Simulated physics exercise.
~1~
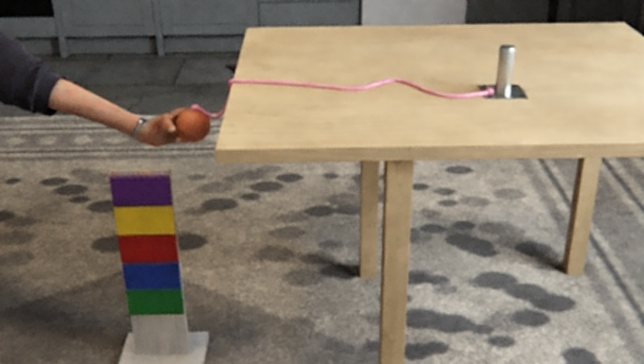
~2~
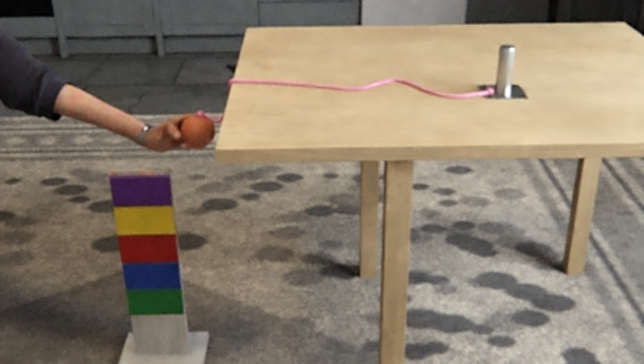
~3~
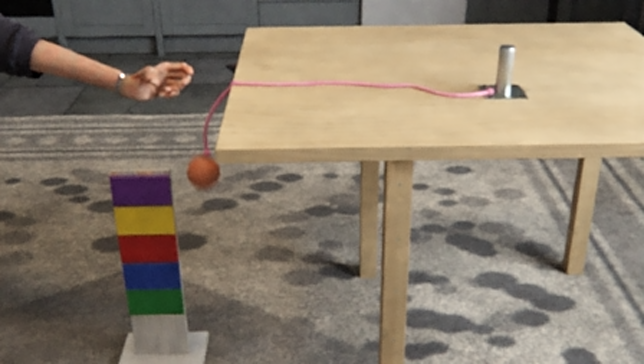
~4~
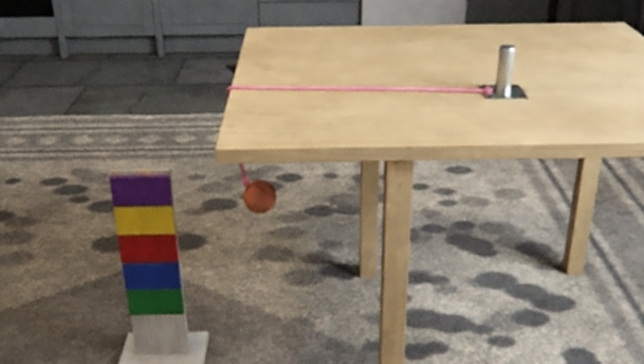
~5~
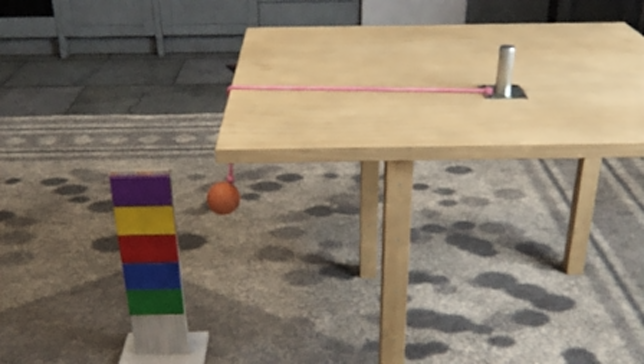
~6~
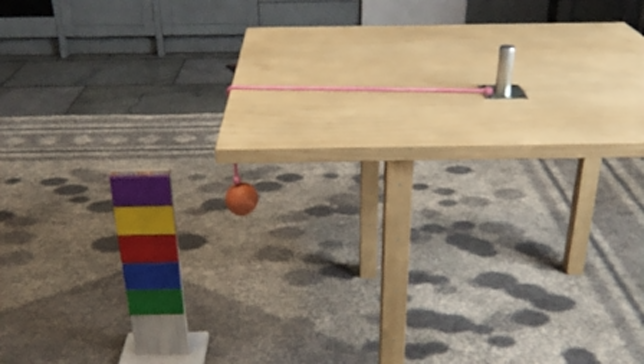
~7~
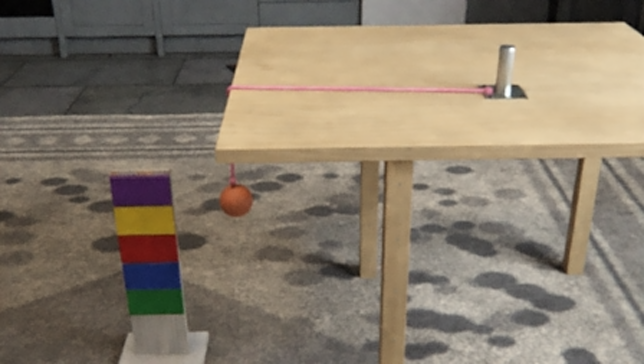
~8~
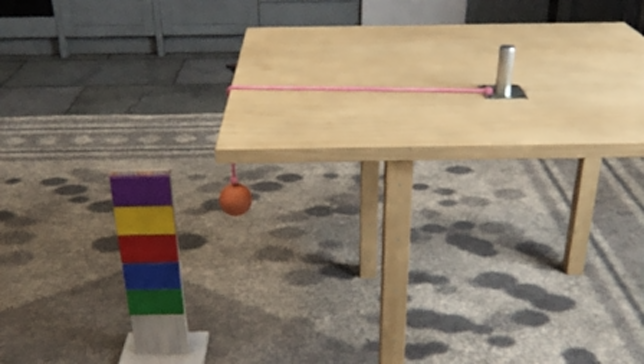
The clip opens on a hand holding an orange ball just off the left edge of a wooden table, with a pink cord running from it across the tabletop to a metal post. Below stands an upright board banded purple, yellow, red, blue and green. The hand shifts slightly right, then lets go and draws back as the ball drops and the cord pulls straight. The ball swings right beneath the table edge, swings back left, and sways a little more. It finally hangs still on the short length of cord, level with the purple band.
